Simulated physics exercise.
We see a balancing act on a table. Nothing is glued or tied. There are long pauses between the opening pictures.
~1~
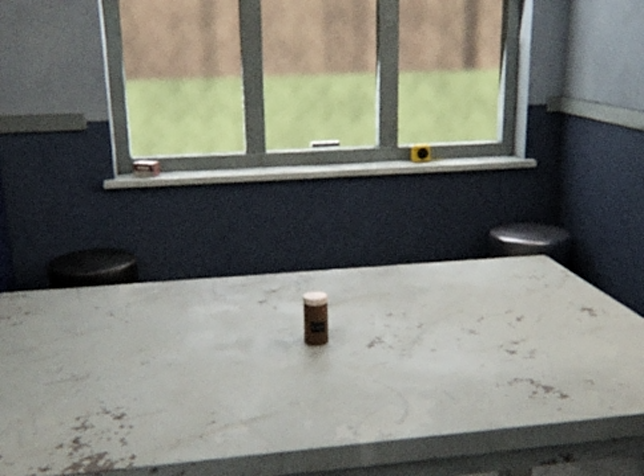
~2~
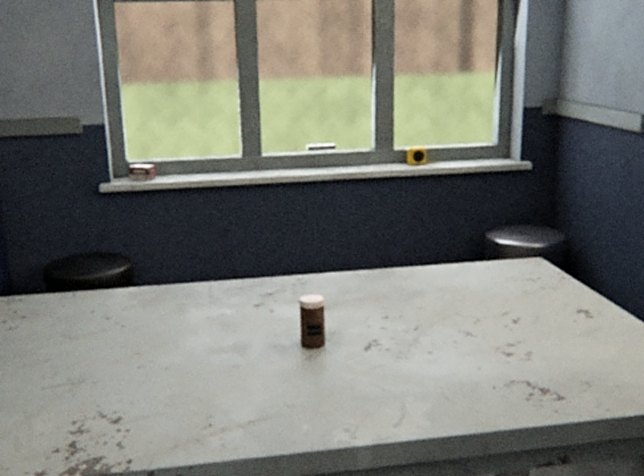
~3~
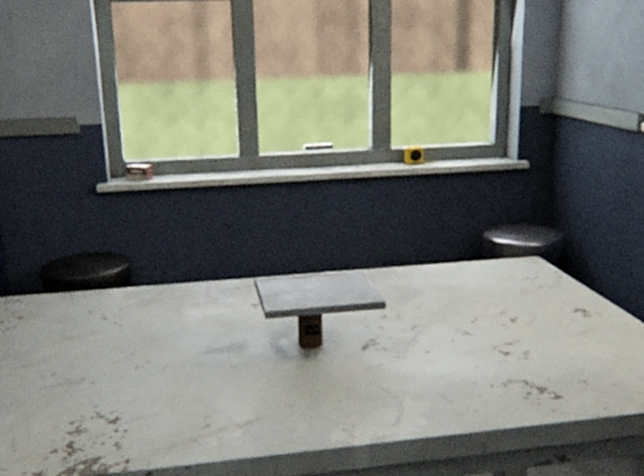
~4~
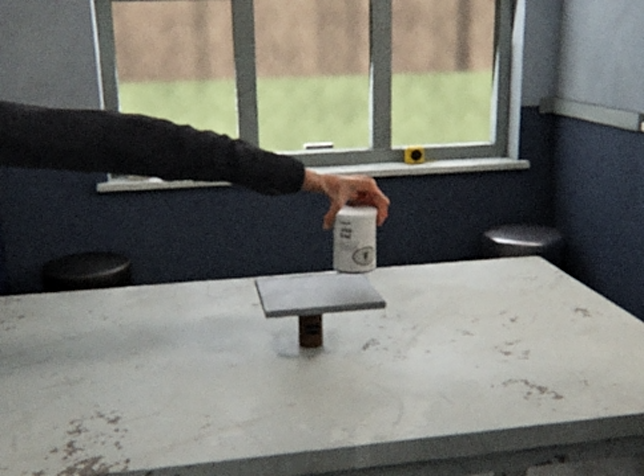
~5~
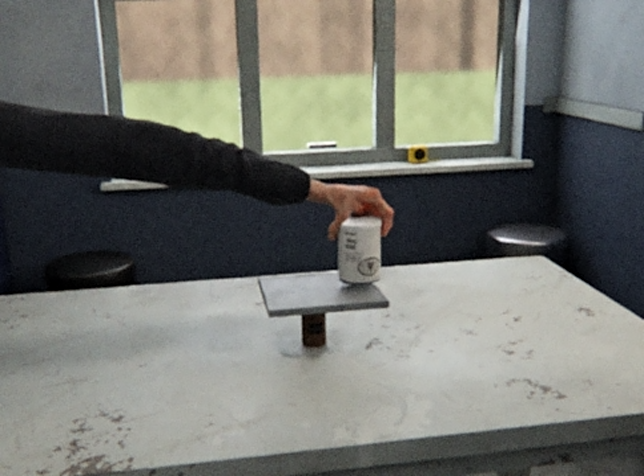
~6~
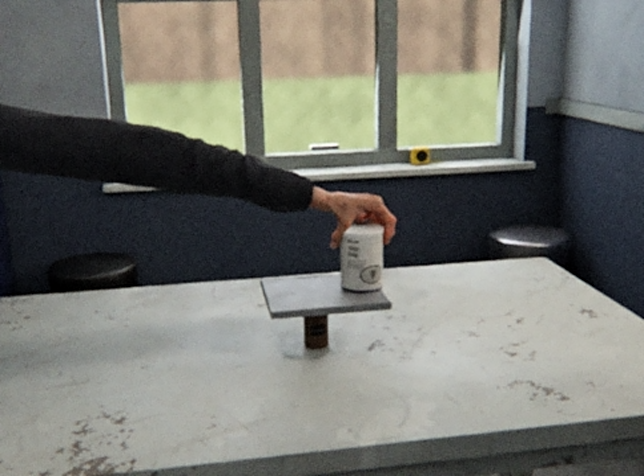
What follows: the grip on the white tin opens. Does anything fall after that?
The stack gives way.
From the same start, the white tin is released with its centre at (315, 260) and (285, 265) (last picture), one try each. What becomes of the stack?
In the first case it stays up; in the second case it loses its balance.
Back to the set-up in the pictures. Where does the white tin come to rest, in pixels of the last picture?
At about (413, 313).
Then, 0.30 s on from there, white tin now fallen; grey lid turned 57° from how it was put.
Then, 0.40 s on from there, grey lid turned 66° from how it was put.
Then, 0.50 s on from there, grey lid turned 59° from how it was put.
In the end, fallen, white tin; toppled in the stack, grey lid; brown shaker unmoved. At the end, from the last picture's camera, white tin near (413, 313). The stack loses its balance.
